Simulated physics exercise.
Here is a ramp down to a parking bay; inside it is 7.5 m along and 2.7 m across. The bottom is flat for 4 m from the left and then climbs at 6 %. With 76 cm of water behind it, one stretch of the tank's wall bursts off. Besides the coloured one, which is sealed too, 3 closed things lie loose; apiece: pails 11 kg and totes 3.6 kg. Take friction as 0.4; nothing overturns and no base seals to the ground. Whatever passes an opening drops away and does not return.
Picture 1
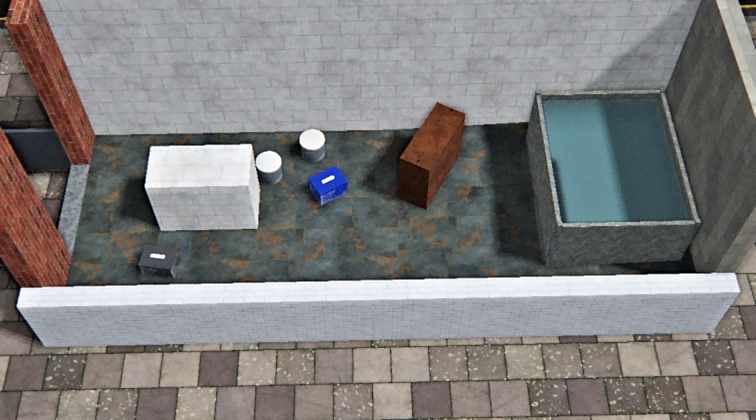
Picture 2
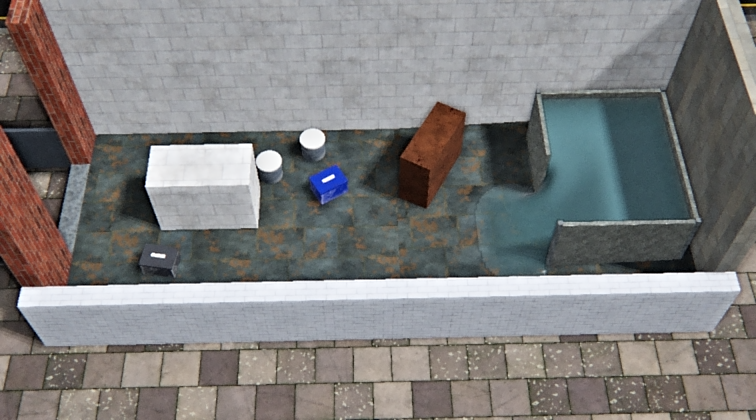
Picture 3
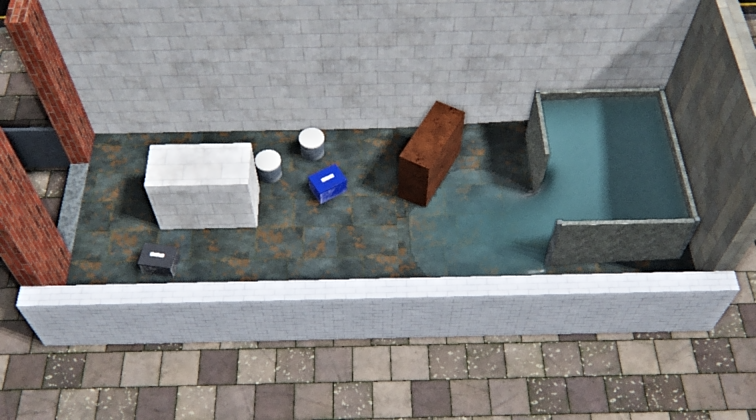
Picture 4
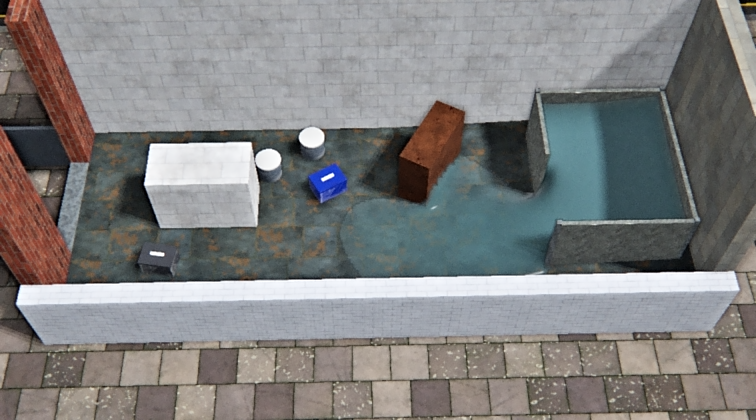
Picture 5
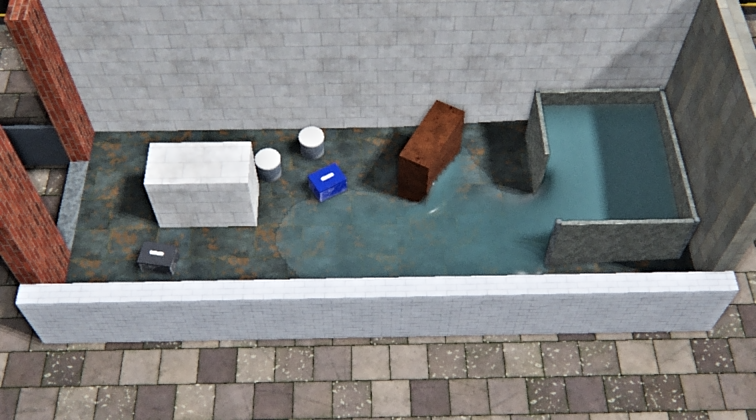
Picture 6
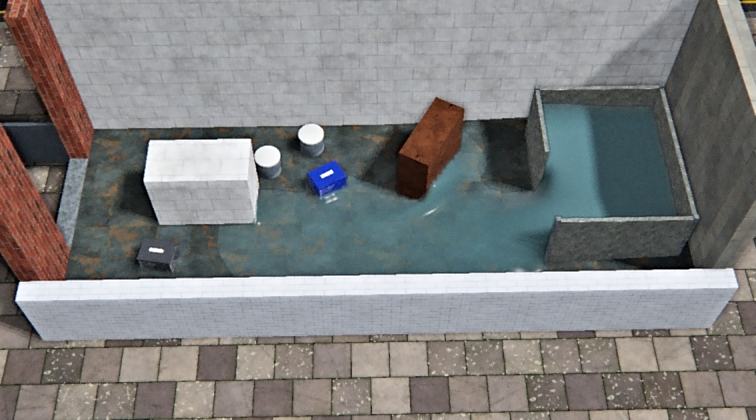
Water pours through a gap in the left side of a grey tank at the right of a walled, dark-tiled bay, seen from high above by a still camera. A white block stands at left near a small dark tote, with two pale pails, a blue tote and a rusty-brown block farther right. The shallow sheet spreads leftward across the floor, passing the brown block and reaching the blue tote and white block, while the objects stay put.
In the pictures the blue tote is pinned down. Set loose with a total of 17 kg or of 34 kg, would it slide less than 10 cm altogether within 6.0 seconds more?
I expect that only the higher weight holds it.
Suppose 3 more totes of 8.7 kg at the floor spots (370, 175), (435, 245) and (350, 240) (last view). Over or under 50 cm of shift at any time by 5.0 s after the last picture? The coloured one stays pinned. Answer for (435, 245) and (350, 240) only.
In that order: Past it, over.
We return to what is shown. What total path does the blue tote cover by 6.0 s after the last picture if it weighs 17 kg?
Some 100 cm in all.
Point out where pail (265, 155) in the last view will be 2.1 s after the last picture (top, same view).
Near (276, 126).
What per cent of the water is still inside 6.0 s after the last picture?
Some 64 per cent remains.
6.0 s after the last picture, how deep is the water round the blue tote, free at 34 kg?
About 8 cm.
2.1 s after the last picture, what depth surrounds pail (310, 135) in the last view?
Roughly 6 cm.
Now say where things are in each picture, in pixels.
In the first frame, the blue tote at (328, 180), on the bottom; 2.9 m2 under water; 0 of 4 have shifted.
In the second frame, the blue tote at (328, 179), on the bottom; 3.9 m2 under water; 0 of 4 have shifted.
In the third frame, the blue tote at (328, 178) rests on the ground; water covers 5.4 m2; 0 of 4 have shifted.
In the fourth frame, the blue tote at (328, 178), on the bottom; 6.6 m2 under water; 0 of 4 have shifted.
In the fifth frame, the blue tote at (327, 177), on the bottom; 7.8 m2 under water; 0 of 4 have shifted.
In the sixth frame, the blue tote at (327, 174), on the bottom; water covers 9.0 m2; 0 of 4 have shifted.
Then, 0.4 s after the last picture the blue tote would be 4 cm from its start with 17 kg and 0 cm from its start with 34 kg; 5 cm of water round it then.
Then, 2.1 s after the last picture the blue tote would be 35 cm from its start with 17 kg and 1 cm from its start with 34 kg; 7 cm of water round it then.
Then, 3.9 s after the last picture the blue tote would be 35 cm from its start with 17 kg and 1 cm from its start with 34 kg; 6 cm of water round it then.
Then, 6.0 s after the last picture the blue tote would be 43 cm from its start with 17 kg and 1 cm from its start with 34 kg; 8 cm of water round it then.
